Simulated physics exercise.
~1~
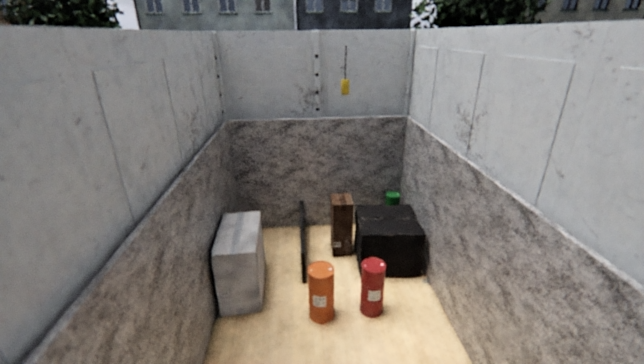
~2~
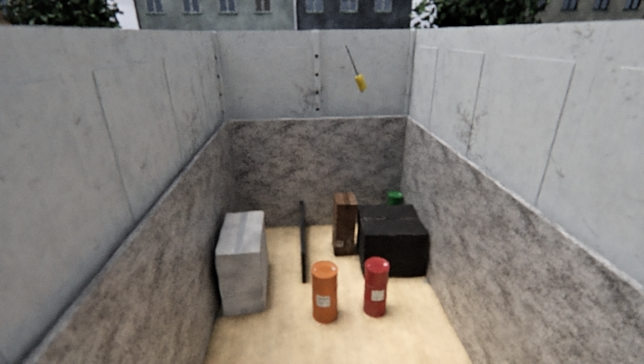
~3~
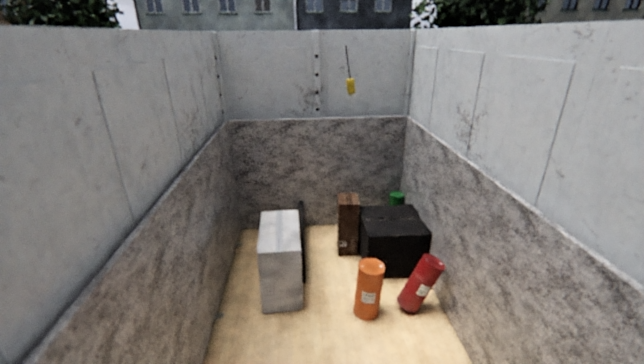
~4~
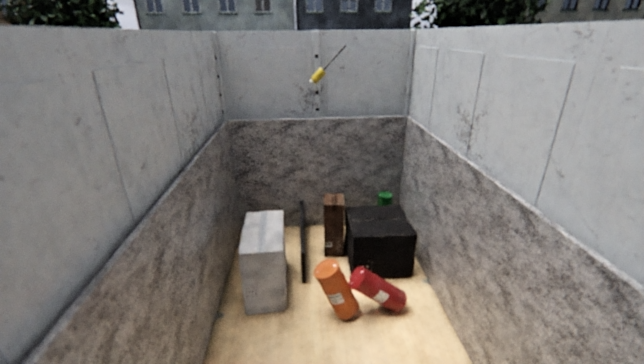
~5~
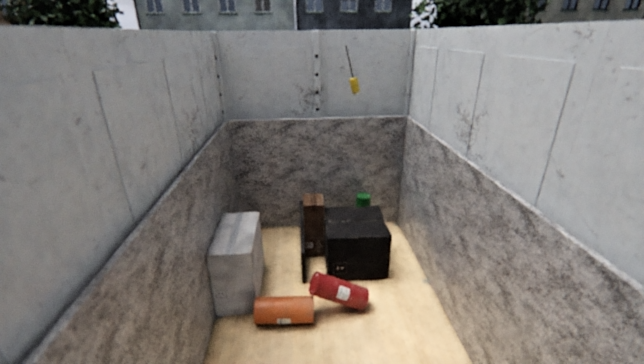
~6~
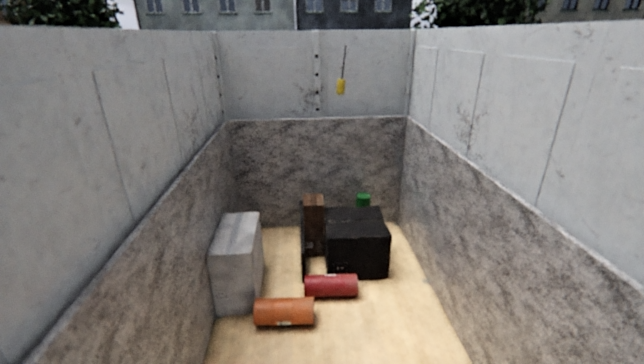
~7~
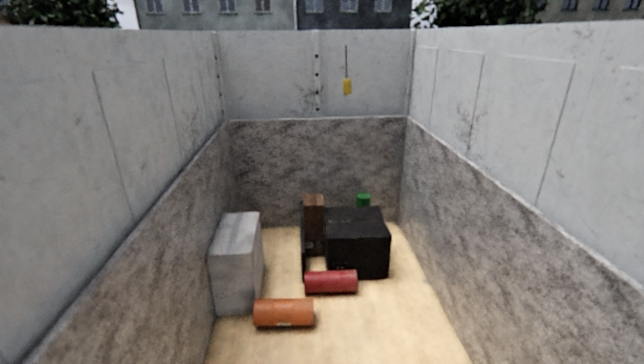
A large black box sits at the right of a walled load bay, seen from above and facing forwards, with a brown box and a green canister behind it. A white box stands on the left, an orange and a red canister stand upright in front, and a yellow tag hangs on the far wall. The tag swings, and the white box and both front canisters slide right, the red one tilting. Then the load shifts left and both canisters tip over. The orange canister settles on its side, and the red one rolls flat before the black box, while the others remain upright.
